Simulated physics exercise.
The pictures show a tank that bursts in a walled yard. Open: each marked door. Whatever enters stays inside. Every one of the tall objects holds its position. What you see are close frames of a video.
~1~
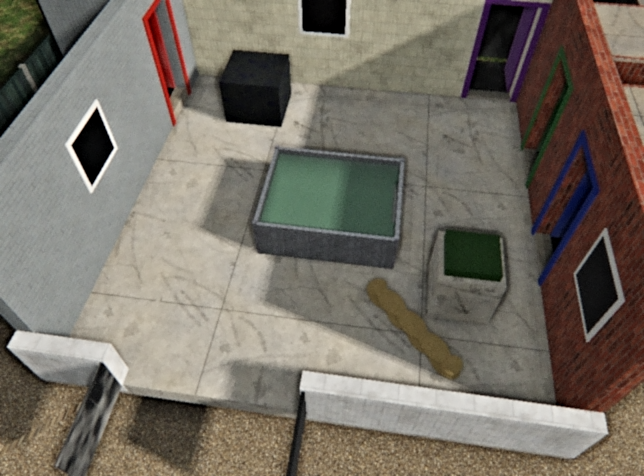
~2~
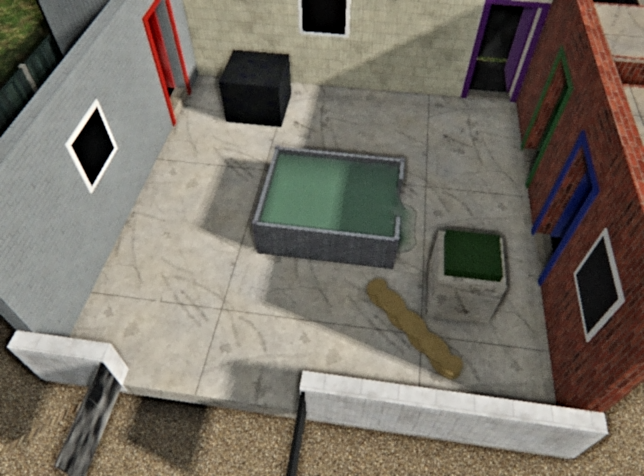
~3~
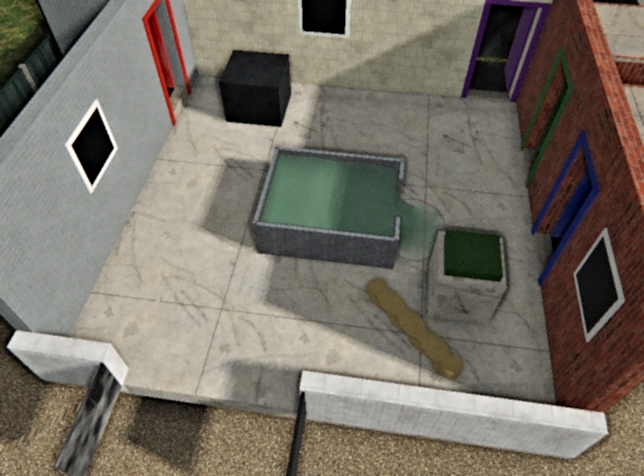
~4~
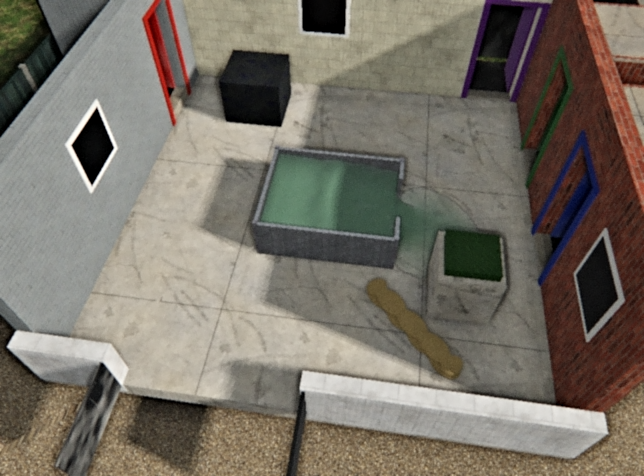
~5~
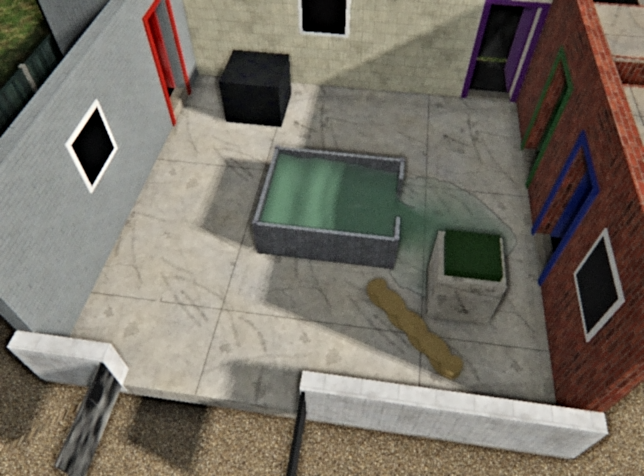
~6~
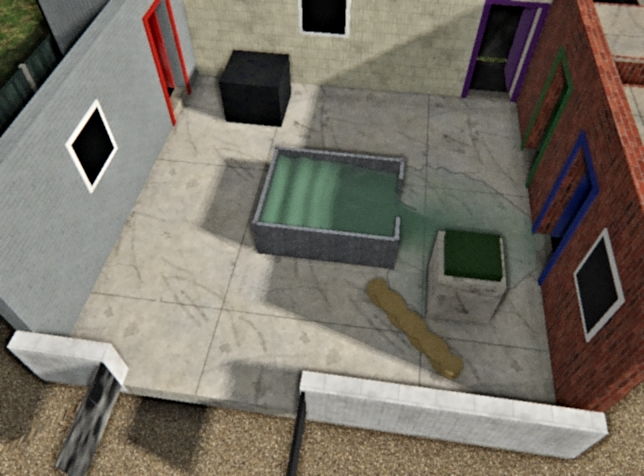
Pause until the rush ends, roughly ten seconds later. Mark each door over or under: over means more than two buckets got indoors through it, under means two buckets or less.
Purple door - over, red door - under, green door - over, blue door - over.
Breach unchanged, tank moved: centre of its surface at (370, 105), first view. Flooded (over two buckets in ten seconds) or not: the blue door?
As far as I can tell, the blue door stays within limits.
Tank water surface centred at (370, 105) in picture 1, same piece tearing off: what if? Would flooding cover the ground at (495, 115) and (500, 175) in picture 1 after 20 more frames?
The first spot is swamped, the second swamped.
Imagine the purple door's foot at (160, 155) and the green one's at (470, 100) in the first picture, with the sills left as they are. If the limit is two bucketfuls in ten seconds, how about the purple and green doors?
I reckon the purple door is safe, and the green door breaks the limit.
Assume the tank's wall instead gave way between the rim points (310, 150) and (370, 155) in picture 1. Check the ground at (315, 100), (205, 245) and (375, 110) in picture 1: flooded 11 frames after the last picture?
Submerged, unwetted, submerged.
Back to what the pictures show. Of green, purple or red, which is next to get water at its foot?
If you ask me, it's the green-painted one.
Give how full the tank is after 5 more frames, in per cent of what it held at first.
Roughly 72 %.
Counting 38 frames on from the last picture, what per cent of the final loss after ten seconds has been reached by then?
Near 90 in a hundred.
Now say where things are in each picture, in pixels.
In the first picture, still water in the open tank at (332, 193).
In the second picture, the front is at (406, 208), out from the gap at (394, 219).
In the third picture, water pours out at (394, 219) and has run to (437, 216).
In the fourth picture, water pours out at (394, 219) and has run to a hidden place.
In the fifth picture, the front is at a hidden place, out from the gap at (394, 219).
In the sixth picture, the front is at (540, 235), out from the gap at (394, 218).
A moment on, water covers 15 % of the floor; the purple door not reached, the red door not reached, the green door wet at the sill, nothing in, the blue door over two buckets in.
Next, water covers 25 % of the floor; the purple door not reached, the red door not reached, the green door under two buckets in, the blue door far over two buckets in.
Then, water covers 30 % of the floor; the purple door over two buckets in, the red door not reached, the green door over two buckets in, the blue door far over two buckets in.
Later, water covers 45 % of the floor; the purple door far over two buckets in, the red door not reached, the green door over two buckets in, the blue door far over two buckets in.
In the end, water covers 75 % of the floor; the purple door far over two buckets in, the red door wet at the sill, nothing in, the green door over two buckets in, the blue door far over two buckets in.
